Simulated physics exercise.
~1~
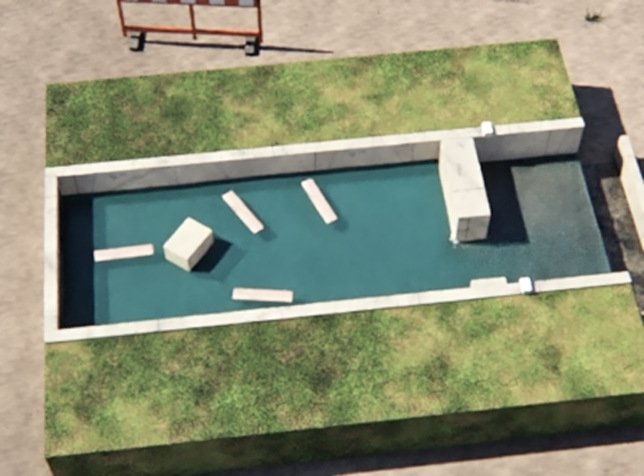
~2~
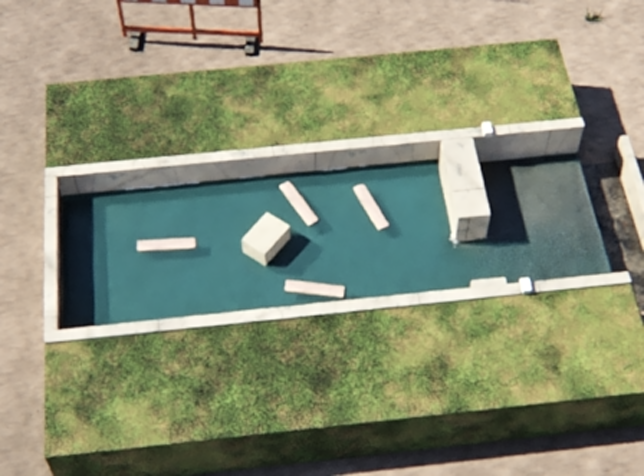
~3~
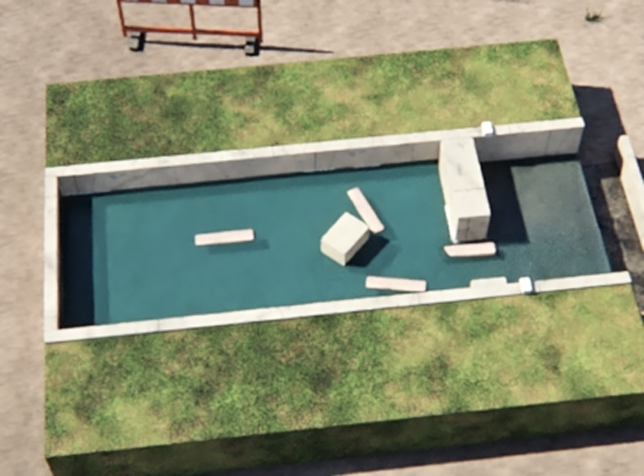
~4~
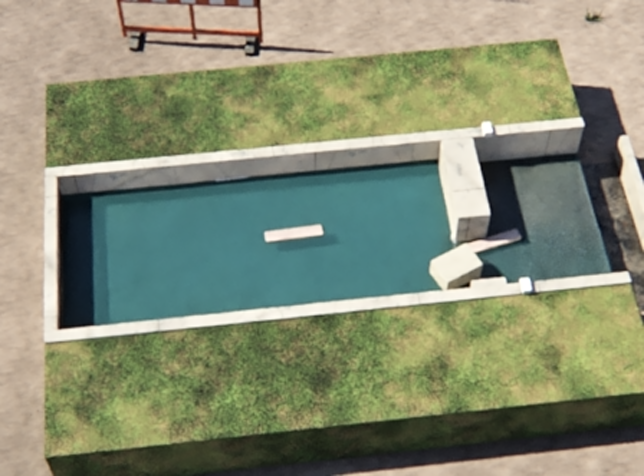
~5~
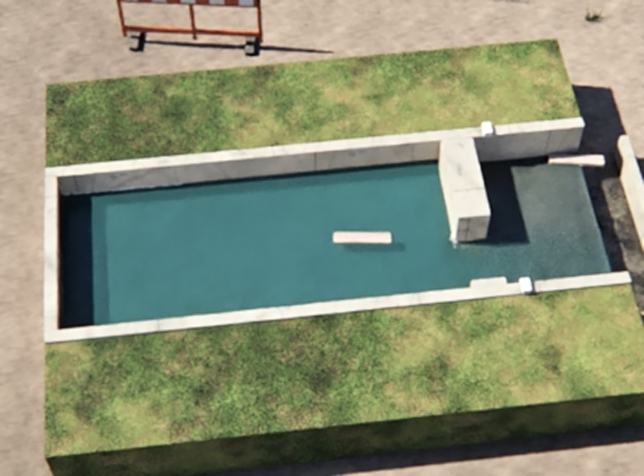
Pale boards and a crate drift right through a walled channel until two boards remain.
